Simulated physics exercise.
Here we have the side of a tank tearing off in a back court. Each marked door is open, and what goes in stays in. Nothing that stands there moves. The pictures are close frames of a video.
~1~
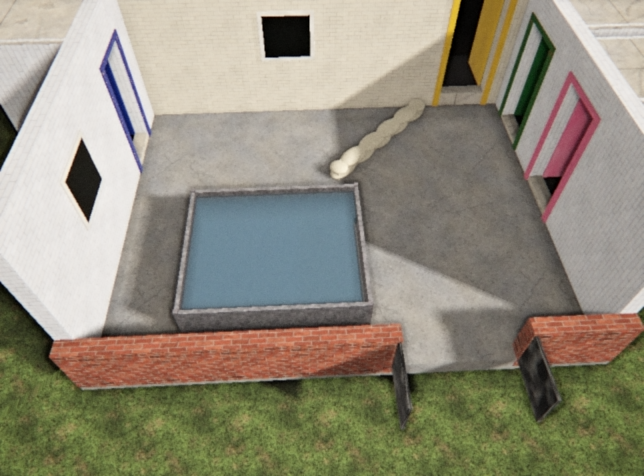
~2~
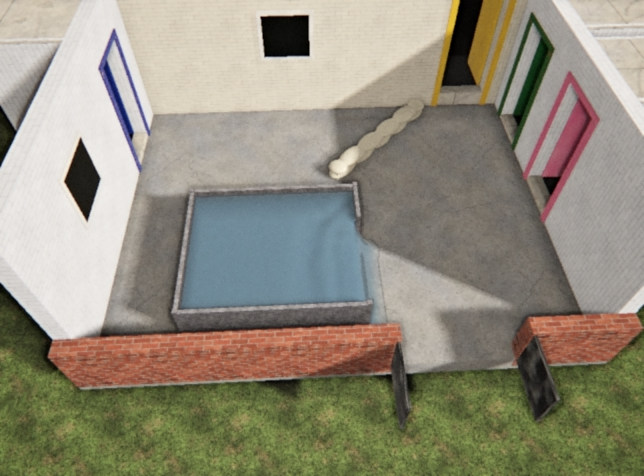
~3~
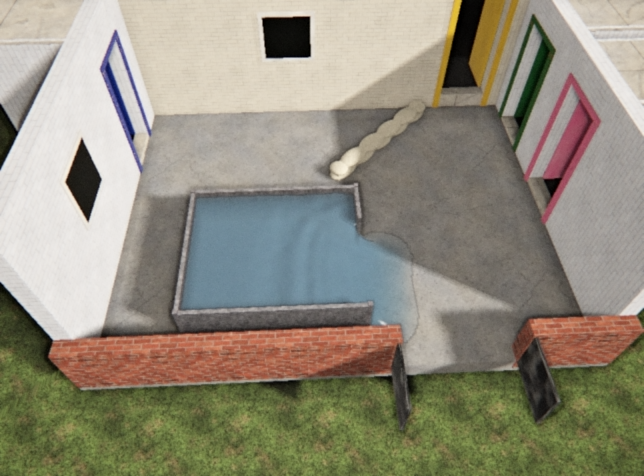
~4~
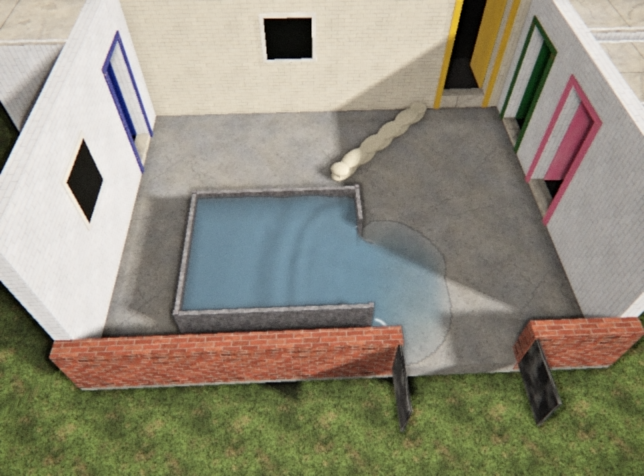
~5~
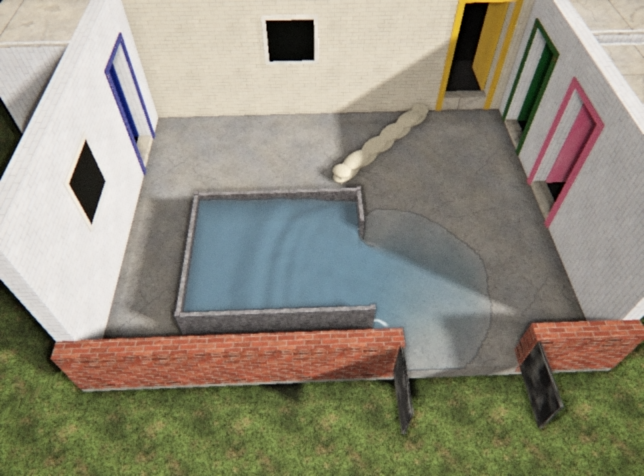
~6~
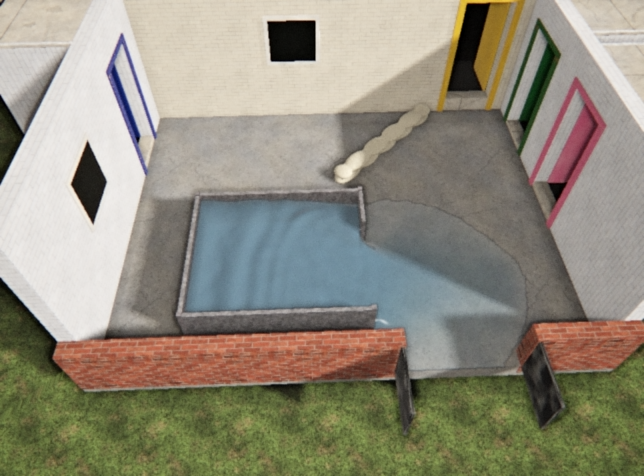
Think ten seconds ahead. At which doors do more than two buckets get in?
The yellow door admits no more than that; the blue door admits no more than that; the pink door lets in a lot; the green door lets in a lot.
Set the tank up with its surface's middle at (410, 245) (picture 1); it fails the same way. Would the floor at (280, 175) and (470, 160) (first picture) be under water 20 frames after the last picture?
One after the other: Clear, awash.
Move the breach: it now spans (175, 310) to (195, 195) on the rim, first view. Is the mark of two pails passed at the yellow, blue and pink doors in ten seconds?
One by one: The yellow door keeps below it; the blue door lets more in; the pink door is under.
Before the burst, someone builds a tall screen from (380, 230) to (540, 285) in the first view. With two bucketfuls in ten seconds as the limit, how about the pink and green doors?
The pink door takes less; the green door floods.
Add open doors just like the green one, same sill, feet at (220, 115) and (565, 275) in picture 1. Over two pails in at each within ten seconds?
In turn: Holds, goes over.
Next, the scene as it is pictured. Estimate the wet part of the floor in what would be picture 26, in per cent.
Roughly 40 per cent.
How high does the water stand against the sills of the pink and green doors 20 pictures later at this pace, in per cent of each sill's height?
Near 160 and 120 in a hundred.
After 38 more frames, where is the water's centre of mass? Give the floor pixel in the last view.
Roughly at (412, 226).
A moment on, water covers 30 % of the floor; the yellow door not reached, the blue door not reached, the pink door wet at the sill, nothing in, the green door not reached.
Next, water covers 30 % of the floor; the yellow door not reached, the blue door not reached, the pink door under two buckets in, the green door not reached.
Then, water covers 40 % of the floor; the yellow door wet at the sill, nothing in, the blue door not reached, the pink door over two buckets in, the green door wet at the sill, nothing in.
Later, water covers 50 % of the floor; the yellow door wet at the sill, nothing in, the blue door not reached, the pink door over two buckets in, the green door over two buckets in.
In the end, water covers 65 % of the floor; the yellow door wet at the sill, nothing in, the blue door wet at the sill, nothing in, the pink door over two buckets in, the green door far over two buckets in.
